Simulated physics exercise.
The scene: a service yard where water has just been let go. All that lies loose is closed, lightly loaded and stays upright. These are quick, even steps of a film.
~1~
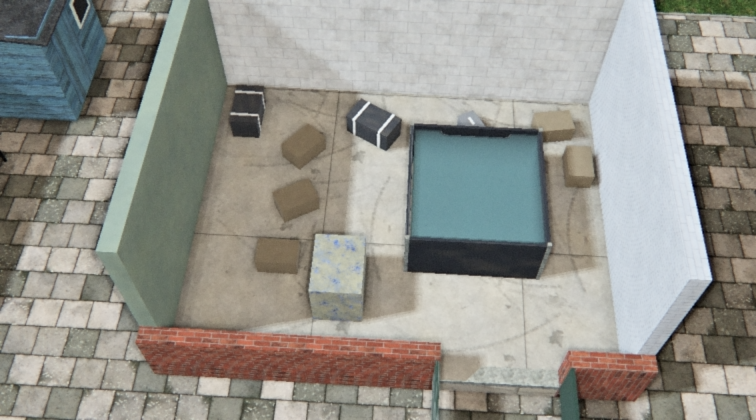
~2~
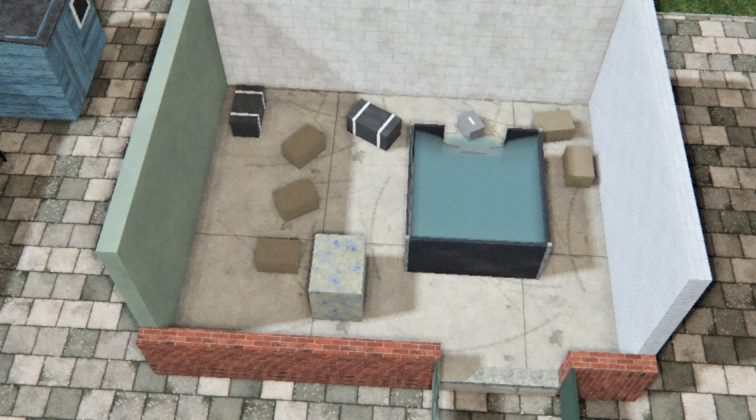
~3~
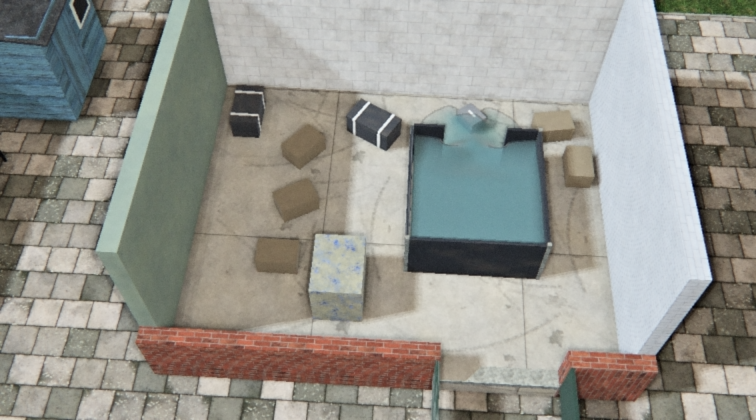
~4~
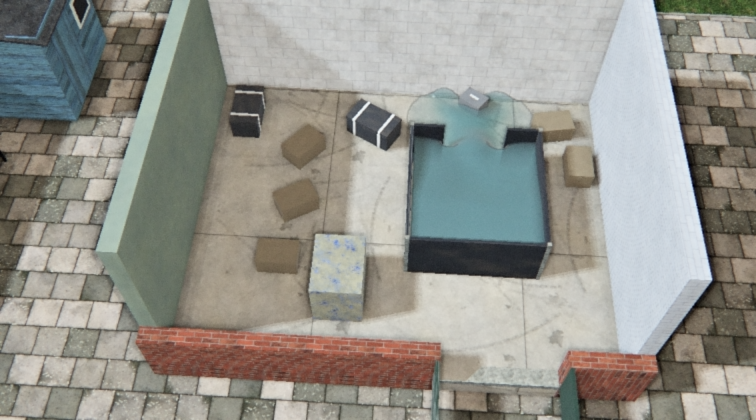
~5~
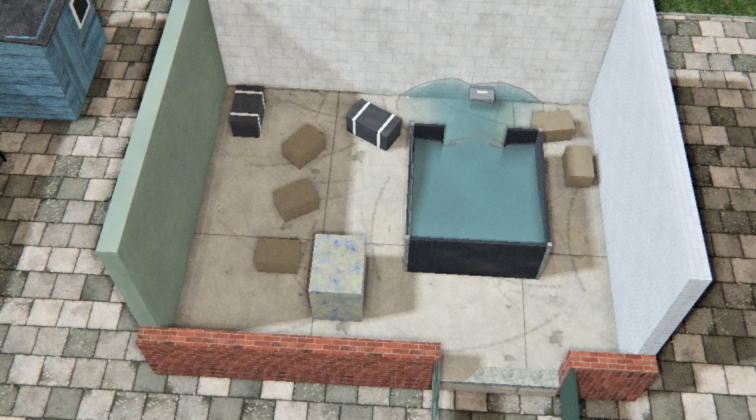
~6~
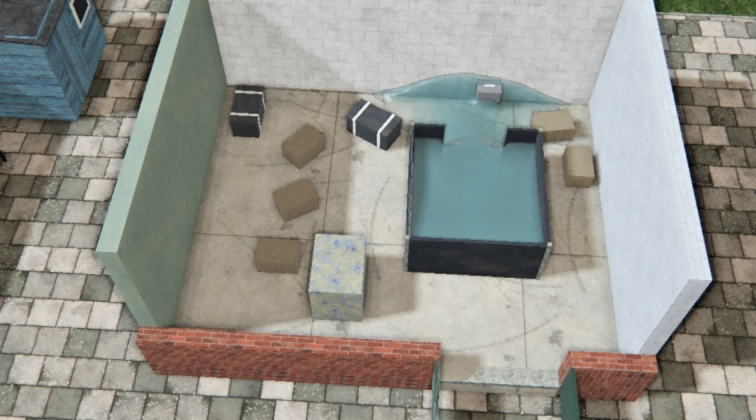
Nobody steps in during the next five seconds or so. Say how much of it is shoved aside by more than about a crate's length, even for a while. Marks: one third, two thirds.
It is at least two thirds.
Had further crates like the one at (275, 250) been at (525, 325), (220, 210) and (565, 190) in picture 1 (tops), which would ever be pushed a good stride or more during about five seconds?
In turn: Yes, swept aside, shifted that much.
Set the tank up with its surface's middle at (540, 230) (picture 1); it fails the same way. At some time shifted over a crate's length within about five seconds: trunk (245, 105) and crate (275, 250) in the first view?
As listed: Shifted that much, not that far.
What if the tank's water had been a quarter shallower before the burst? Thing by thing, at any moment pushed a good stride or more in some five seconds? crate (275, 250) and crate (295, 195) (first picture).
As listed: Short of that, less than that.
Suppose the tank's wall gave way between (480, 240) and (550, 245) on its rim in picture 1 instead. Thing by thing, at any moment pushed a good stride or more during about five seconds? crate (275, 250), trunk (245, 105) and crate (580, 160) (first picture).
In turn: Not that far, not that far, swept aside.
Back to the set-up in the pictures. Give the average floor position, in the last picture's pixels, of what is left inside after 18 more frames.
At about (381, 248).
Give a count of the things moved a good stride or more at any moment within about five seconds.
8 of them.
A moment on, 1 of 8 are well off their spots; 1 afloat.
Next, 4 of 8 are well off their spots; 3 afloat.
Later, 6 of 8 are well off their spots; 3 afloat.
In the end, 8 of 8 are well off their spots, and 8 have been at some point; 4 afloat.
